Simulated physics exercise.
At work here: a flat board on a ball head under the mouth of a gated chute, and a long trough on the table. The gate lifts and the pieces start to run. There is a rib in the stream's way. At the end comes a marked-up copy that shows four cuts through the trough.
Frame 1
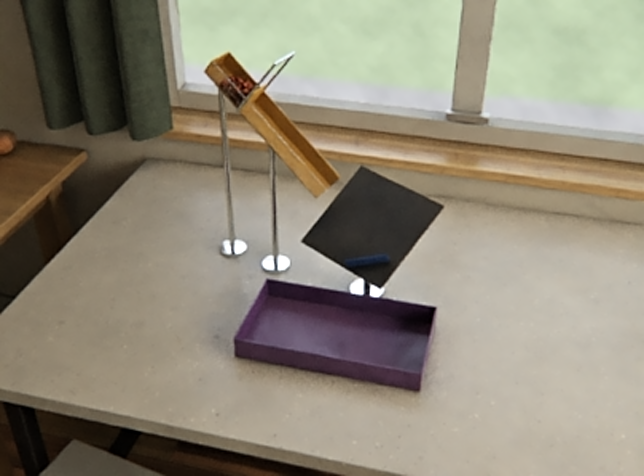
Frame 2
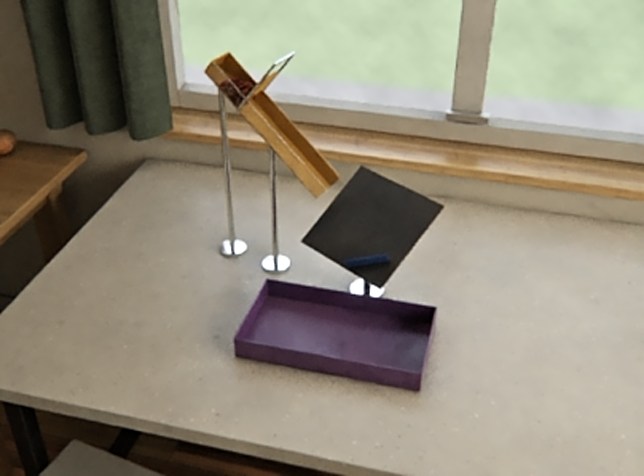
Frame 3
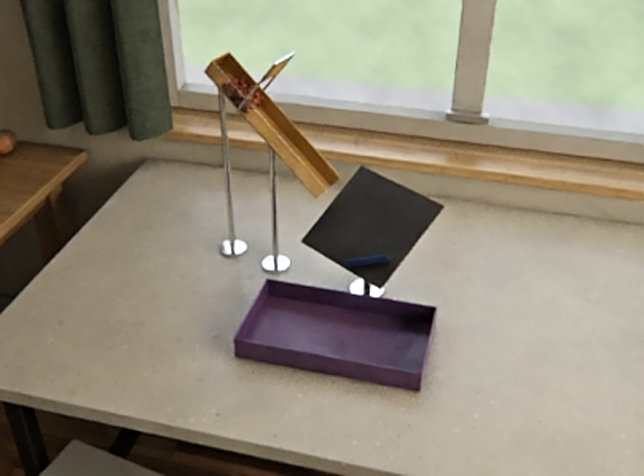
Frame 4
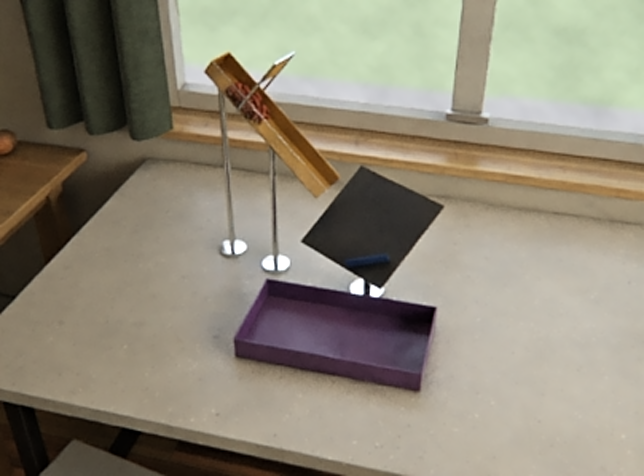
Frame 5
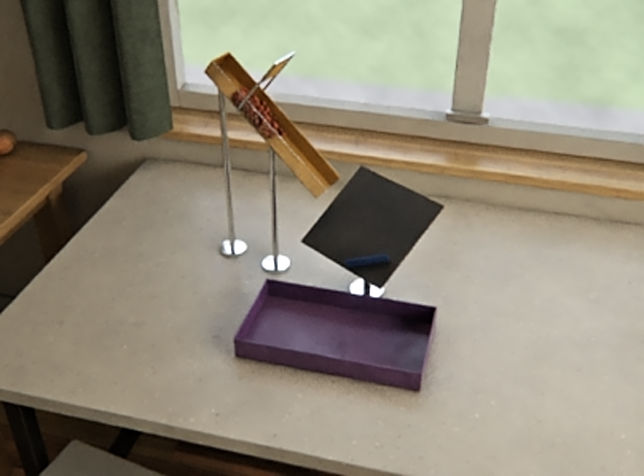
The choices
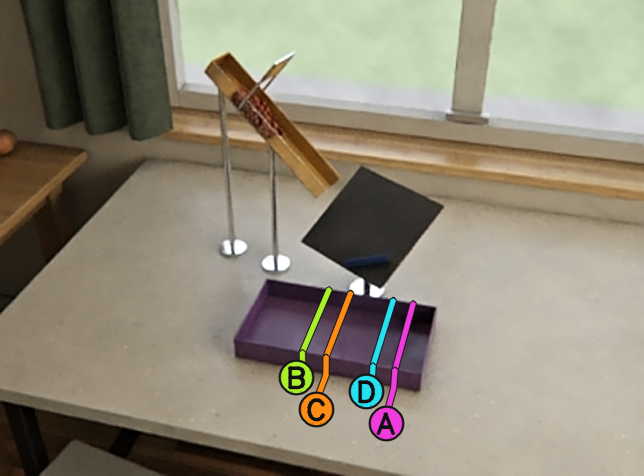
On a table by a window, a gate lifting and reddish pellets sliding partway down a sloping wooden chute above a dark tilted board.
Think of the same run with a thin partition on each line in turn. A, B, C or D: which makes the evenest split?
Go for B.
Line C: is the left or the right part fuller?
More lands on the left.
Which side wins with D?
The left side.
On the marked copy, line A crosses the front rim at (395, 368); line B crosses the front rim at (302, 351); line C crosses the front rim at (326, 356); line D crosses the front rim at (373, 364).
If A is chosen, of what is caught, almost all on the left of the divider, just a few on the right.
If B is chosen, of what is caught, roughly half on the left of the divider, roughly half on the right.
If C is chosen, of what is caught, the larger part on the left of the divider, about a tenth on the right.
If D is chosen, of what is caught, almost all on the left of the divider, about a tenth on the right.
